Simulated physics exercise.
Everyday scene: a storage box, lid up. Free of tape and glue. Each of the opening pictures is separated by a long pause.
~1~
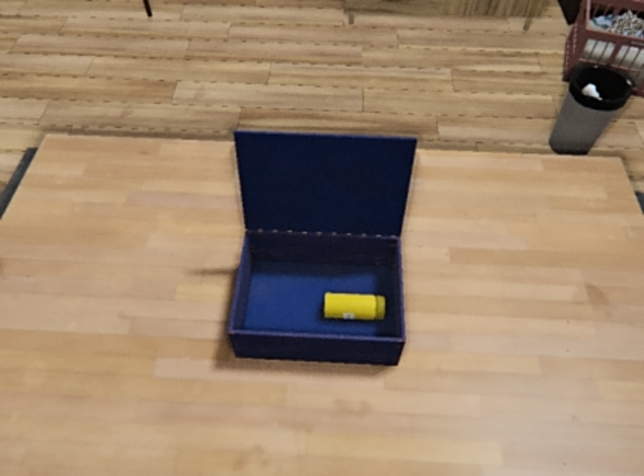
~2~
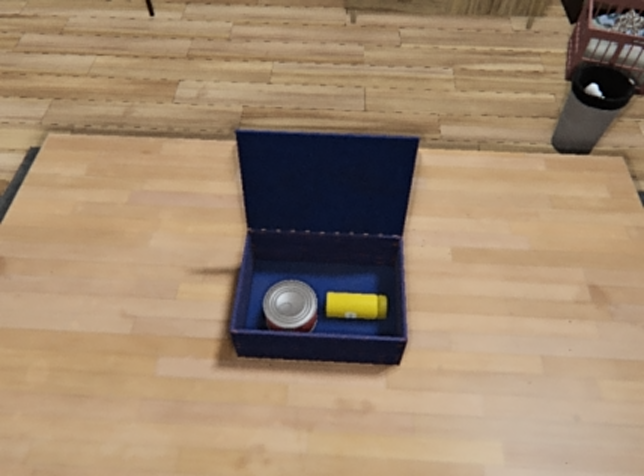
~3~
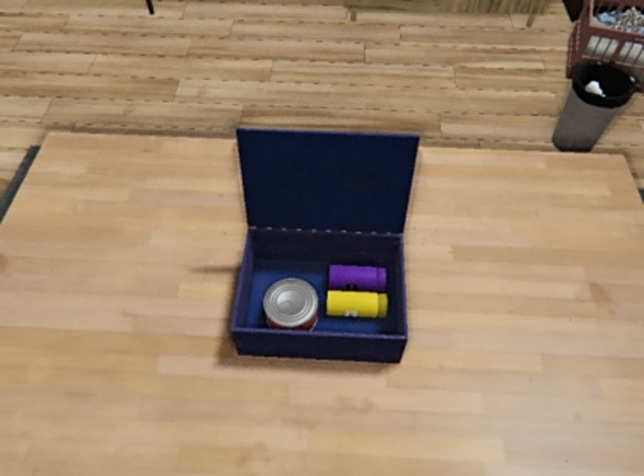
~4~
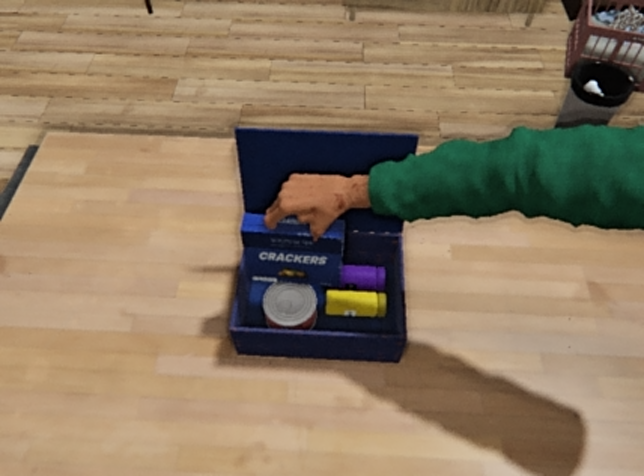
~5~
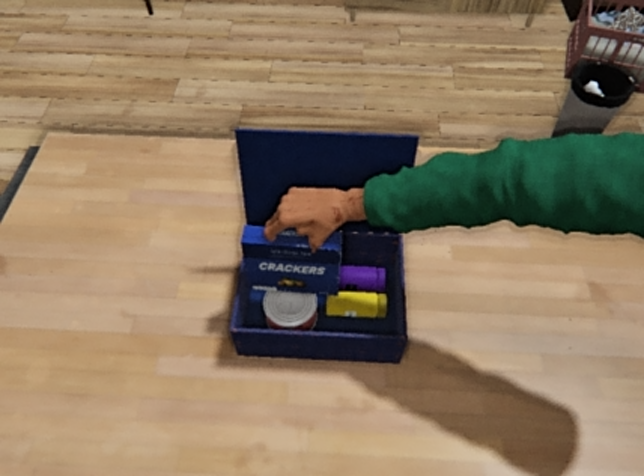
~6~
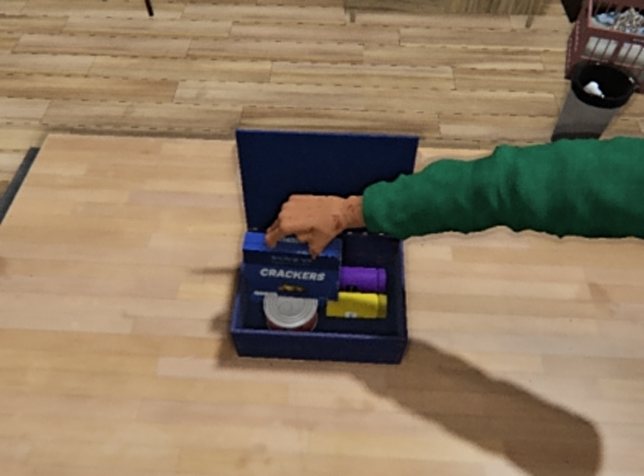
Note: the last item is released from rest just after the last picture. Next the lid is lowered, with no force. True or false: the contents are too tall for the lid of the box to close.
True.
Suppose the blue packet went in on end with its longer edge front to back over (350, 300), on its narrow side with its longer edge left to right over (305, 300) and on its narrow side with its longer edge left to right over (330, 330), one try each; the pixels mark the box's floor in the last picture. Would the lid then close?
Case one lid open, case two lid open, case three lid open.
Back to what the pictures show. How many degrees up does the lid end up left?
Angle above rim: About 10°.
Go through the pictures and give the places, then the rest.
In the first frame, the last thing is not in view yet.
In the second frame, the last thing is not in view yet; yellow shaker (356, 306).
In the third frame, the last thing is not in view yet; purple shaker (357, 279).
The fourth frame shows coming down; blue packet (295, 252); red tub (291, 308).
The fifth frame shows coming down; blue packet (293, 262); yellow shaker (356, 304).
The sixth frame shows in place under the hand; blue packet (294, 268); purple shaker (357, 280).
Then, 1.60 s past the last view, lid 57° above the rim.
Then, 1.90 s past the last view, lid 27° above the rim; blue packet rocked 41° from its first pose near (292, 297).
Finally, lid 11° above the rim; down or leaning hard in the box, blue packet; the other 3 still in place. Final places as the last picture's camera would see them, blue packet near (291, 312).
